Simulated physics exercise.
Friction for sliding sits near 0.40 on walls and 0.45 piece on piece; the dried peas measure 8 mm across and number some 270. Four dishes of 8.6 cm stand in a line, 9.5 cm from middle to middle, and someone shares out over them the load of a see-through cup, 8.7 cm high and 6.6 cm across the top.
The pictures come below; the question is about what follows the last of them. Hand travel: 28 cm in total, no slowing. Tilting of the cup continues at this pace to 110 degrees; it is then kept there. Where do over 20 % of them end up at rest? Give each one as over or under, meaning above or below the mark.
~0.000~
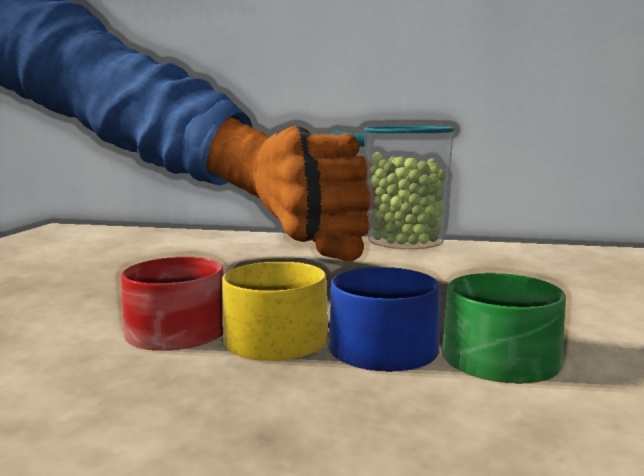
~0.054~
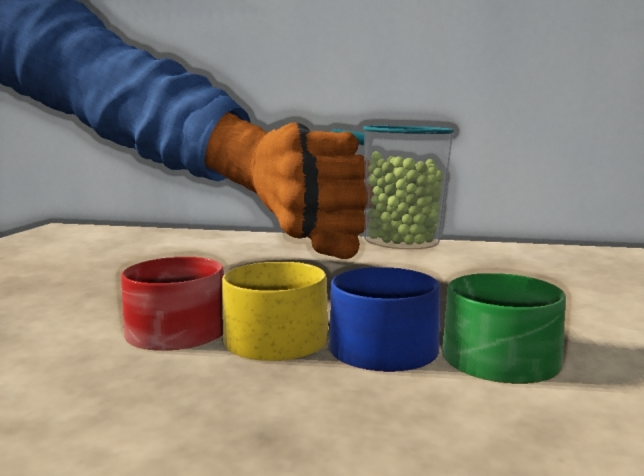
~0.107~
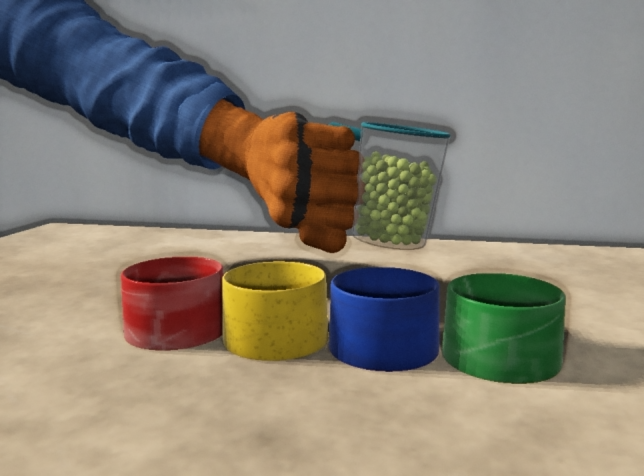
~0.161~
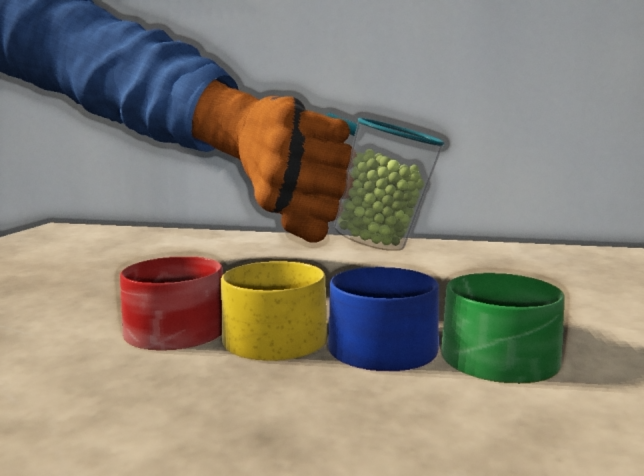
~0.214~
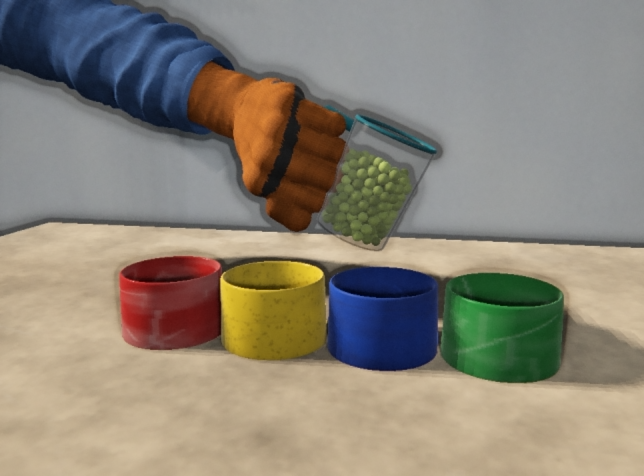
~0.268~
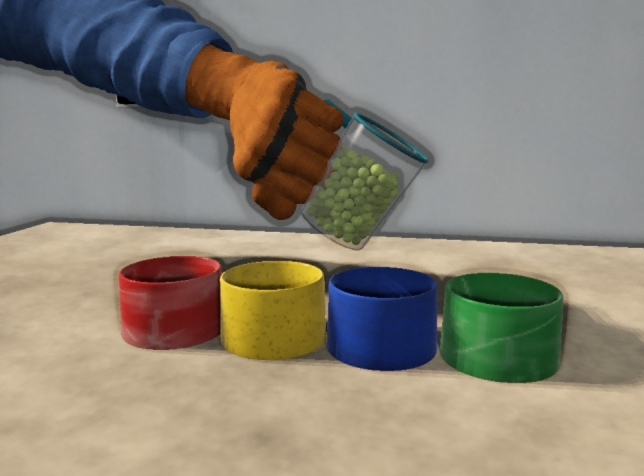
Red: Under, blue: Under, green: Under, yellow: Over, counter: Under.
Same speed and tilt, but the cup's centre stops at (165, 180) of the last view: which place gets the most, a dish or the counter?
Yellow.
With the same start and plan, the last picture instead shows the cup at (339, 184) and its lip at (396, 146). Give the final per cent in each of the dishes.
The red dish keeps 100, the blue one 0, the green one 0 and the yellow one 0.
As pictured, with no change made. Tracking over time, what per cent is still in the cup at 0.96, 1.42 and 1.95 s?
One after the other: 55, 0, 0 in a hundred.
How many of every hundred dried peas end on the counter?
I'd put it near 10 per cent.
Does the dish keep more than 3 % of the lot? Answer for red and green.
For red, it does; for green, it does not.
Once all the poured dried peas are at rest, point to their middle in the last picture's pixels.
Somewhere near (271, 319) in the last picture.
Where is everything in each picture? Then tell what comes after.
In the first frame, cup at (407, 186), tilt 0 degrees, lip at (453, 130), moved 0.0 cm; middle of the pieces at (403, 203); green dish at (505, 290); blue dish at (385, 283); yellow dish at (275, 276); red dish at (173, 270).
In the second frame, cup at (405, 186), tilt 2 degrees, lip at (452, 131), moved 0.2 cm; middle of the pieces at (400, 202).
In the third frame, cup at (397, 185), tilt 7 degrees, lip at (449, 136), moved 0.8 cm; middle of the pieces at (390, 202).
In the fourth frame, cup at (385, 185), tilt 16 degrees, lip at (442, 143), moved 1.7 cm; middle of the pieces at (376, 200).
In the fifth frame, cup at (373, 184), tilt 24 degrees, lip at (435, 152), moved 2.6 cm; middle of the pieces at (362, 198).
In the sixth frame, cup at (361, 184), tilt 32 degrees, lip at (427, 161), moved 3.5 cm; middle of the pieces at (349, 196); green dish at (503, 290); blue dish at (383, 282); yellow dish at (273, 276); red dish at (171, 269). Its pace works out near 155 degrees a second; the hand travels 17 cm a second.
Then, at 0.96 s, tilt 110 degrees; cup holds 55 %, blue 5 %, yellow 35 %.
After 1.42 s, tilt 110 degrees; cup holds 0 %, red 5 %, blue 5 %, yellow 80 %.
Then, at 1.95 s, tilt 110 degrees; cup holds 0 %, red 10 %, blue 5 %, yellow 80 %.
At rest (2.2 s), red 10 %, blue 5 %, green 0 %, yellow 80 %, counter 10 %.
